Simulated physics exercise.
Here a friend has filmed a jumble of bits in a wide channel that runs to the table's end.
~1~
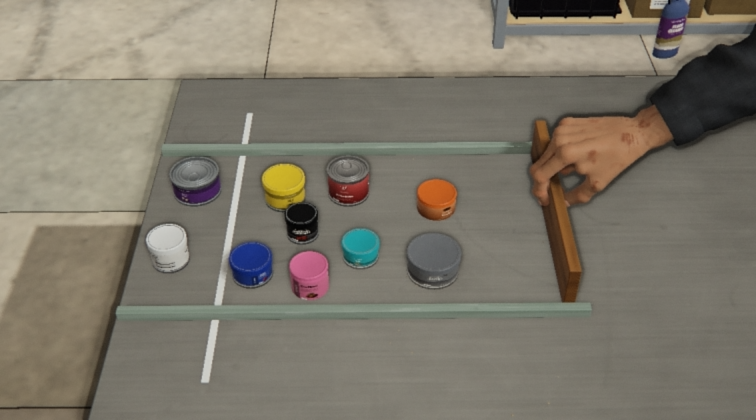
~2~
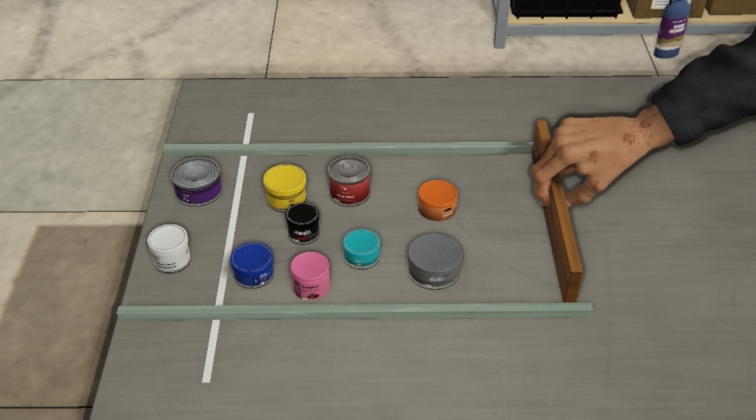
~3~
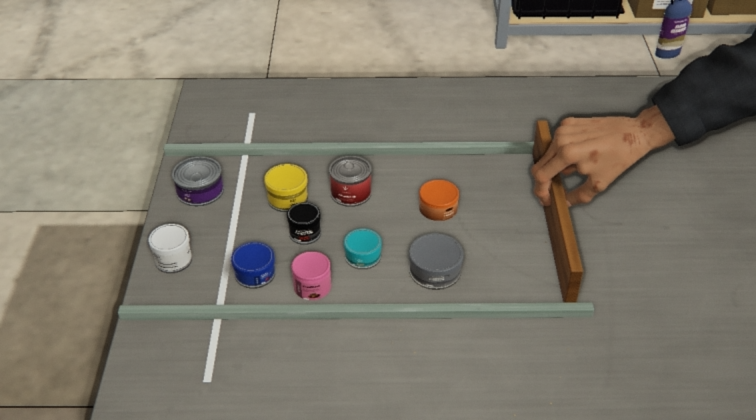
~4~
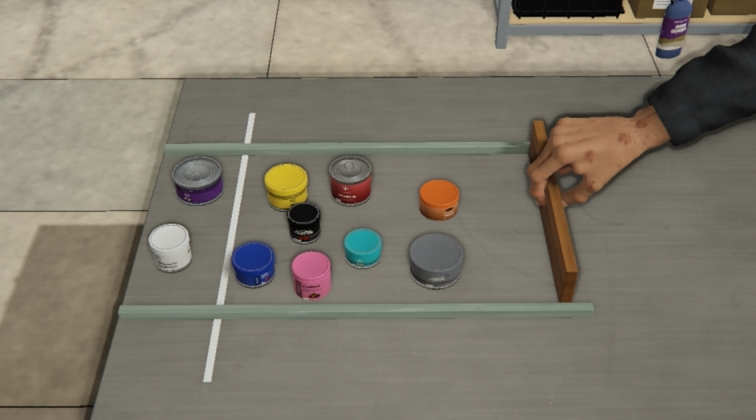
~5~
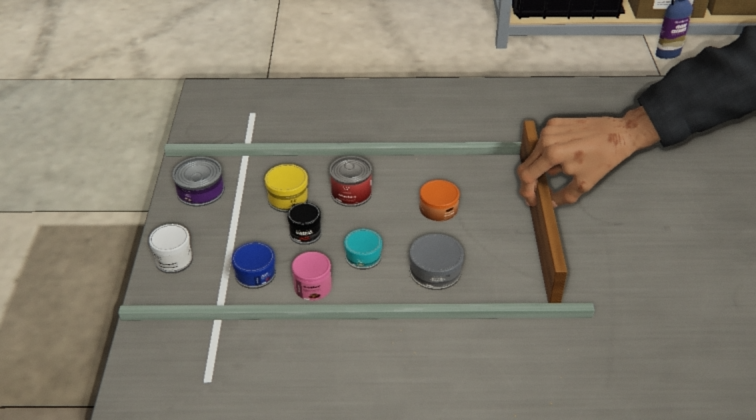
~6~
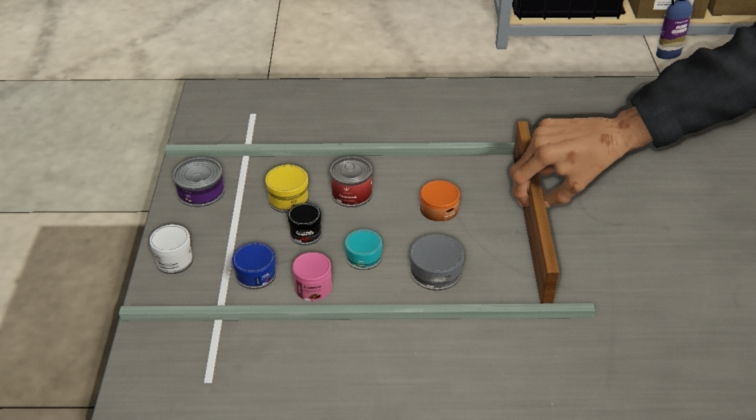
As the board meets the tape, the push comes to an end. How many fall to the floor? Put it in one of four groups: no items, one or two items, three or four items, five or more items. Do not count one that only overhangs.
A drop or two.
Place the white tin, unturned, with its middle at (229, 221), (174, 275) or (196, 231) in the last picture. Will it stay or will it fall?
Try one it is not knocked off; try two it is not knocked off; try three it is not knocked off.
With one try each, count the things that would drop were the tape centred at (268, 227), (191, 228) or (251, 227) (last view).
In order: 0, 4 and 0.
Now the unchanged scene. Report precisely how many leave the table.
The answer is exactly 2.
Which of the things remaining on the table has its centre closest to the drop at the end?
The one in question is the blue tin.
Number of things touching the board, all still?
I count 4 of them.
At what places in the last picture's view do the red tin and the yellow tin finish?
First (220, 172), then (183, 188).
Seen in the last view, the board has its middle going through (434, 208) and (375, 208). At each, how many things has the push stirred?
One spot: 2. Other spot: 6.
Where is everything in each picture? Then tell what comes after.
White tin (169, 249); purple tin (196, 181); blue tin (252, 265); board (553, 207); tape (231, 227), in the first picture.
Purple tin (197, 182); orange tub (437, 201), in the second picture.
Blue tin (254, 265); yellow tin (287, 188), in the third picture.
White tin (171, 248); red tin (351, 181), in the fourth picture.
Purple tin (199, 182); pink tub (312, 276), in the fifth picture.
White tin (172, 249); purple tin (199, 182); blue tin (255, 266); board (534, 207); tape (234, 227), in the sixth picture.
Soon after, none off yet; white tin at rest near (172, 249); purple tin at rest near (199, 182); blue tin at rest near (255, 266).
After that, none off yet; white tin at rest near (172, 249); purple tin at rest near (199, 182); blue tin at rest near (252, 264).
In the end, the number that fall off is one or two; gone, purple tin and white tin.
